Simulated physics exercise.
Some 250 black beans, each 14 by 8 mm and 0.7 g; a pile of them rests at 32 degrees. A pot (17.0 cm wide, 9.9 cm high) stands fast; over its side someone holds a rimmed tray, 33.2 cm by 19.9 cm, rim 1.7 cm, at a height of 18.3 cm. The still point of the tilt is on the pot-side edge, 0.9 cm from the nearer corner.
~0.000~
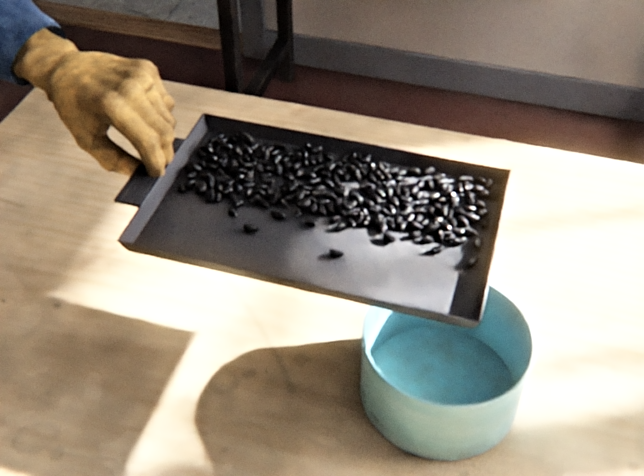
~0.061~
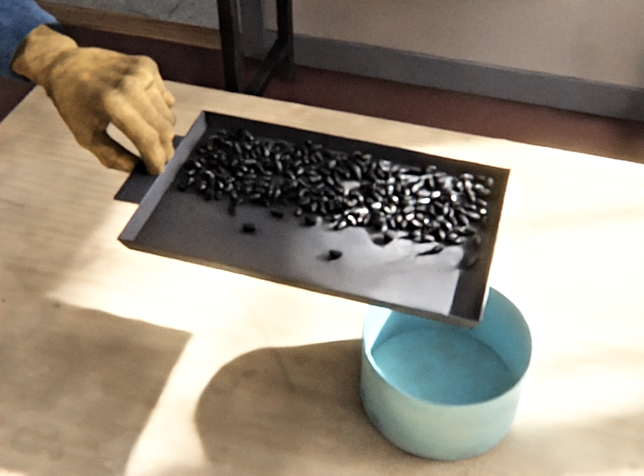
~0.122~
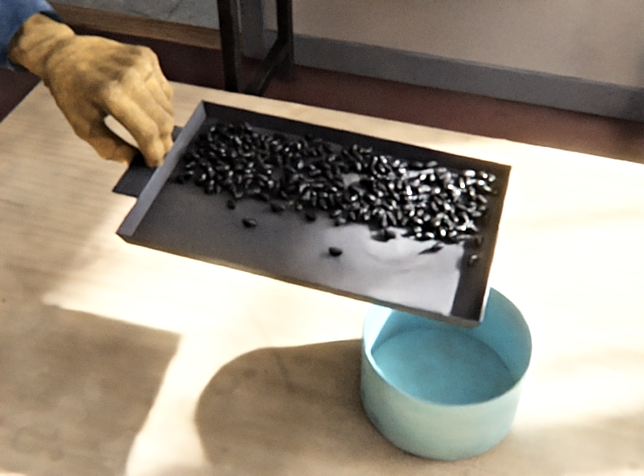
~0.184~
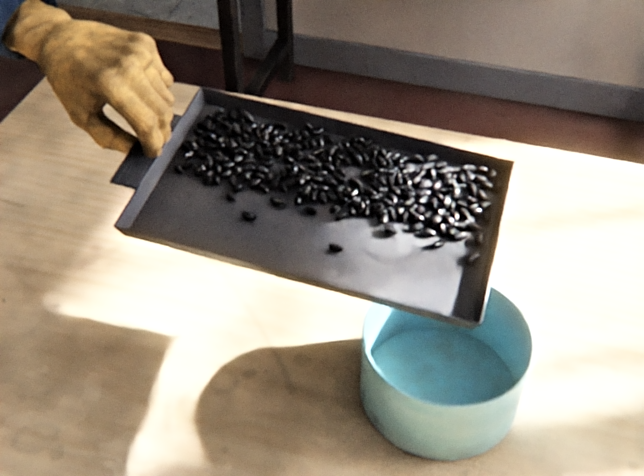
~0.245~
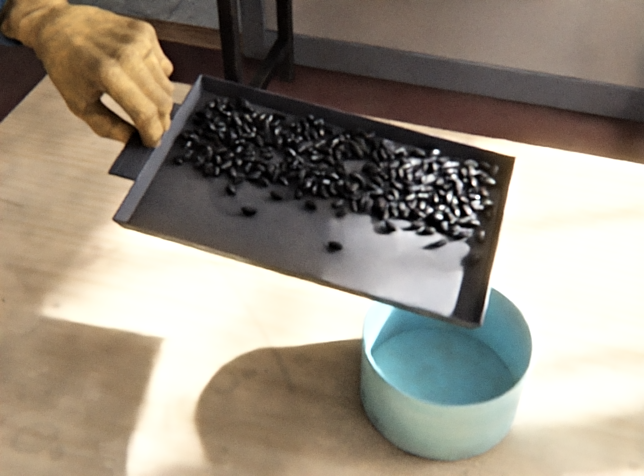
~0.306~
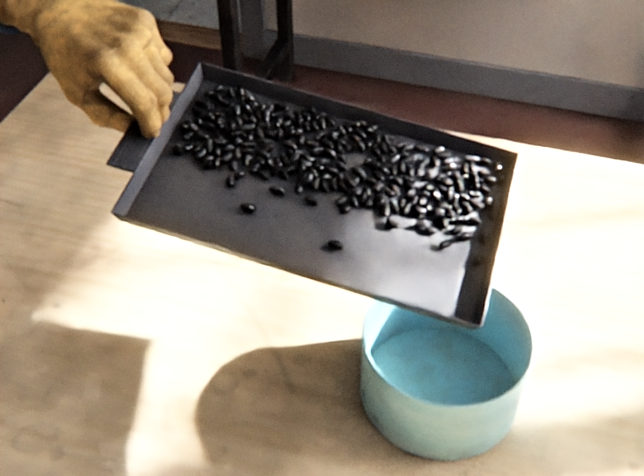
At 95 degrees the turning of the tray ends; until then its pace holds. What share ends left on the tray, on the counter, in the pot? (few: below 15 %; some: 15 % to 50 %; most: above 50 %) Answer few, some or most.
Tray few, counter most, pot few.
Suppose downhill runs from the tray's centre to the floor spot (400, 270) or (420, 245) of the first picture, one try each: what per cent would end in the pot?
Some 20 and 40 per cent.
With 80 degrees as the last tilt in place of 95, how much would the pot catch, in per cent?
It would be near 5 per cent.
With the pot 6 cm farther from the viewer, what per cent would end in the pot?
It would be near 0 per cent.
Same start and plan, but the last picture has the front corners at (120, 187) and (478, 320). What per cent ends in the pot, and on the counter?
Pot 15, counter 85.
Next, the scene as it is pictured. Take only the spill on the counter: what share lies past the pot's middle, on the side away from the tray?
Roughly 90 per cent.
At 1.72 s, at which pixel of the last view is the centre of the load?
Near (473, 417).
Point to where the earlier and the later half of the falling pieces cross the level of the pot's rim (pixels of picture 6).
First near (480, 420), later near (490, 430).
Then, at 1.15 s, tilt 50 degrees; the tray holds 85 %, the pot 0 %.
After 1.72 s, tilt 76 degrees; the tray holds 35 %, the pot 0 %.
After 2.34 s, tilt 95 degrees; the tray holds 0 %, the pot 5 %.
At rest (3.0 s), tray 0 %, counter 95 %, pot 5 %.
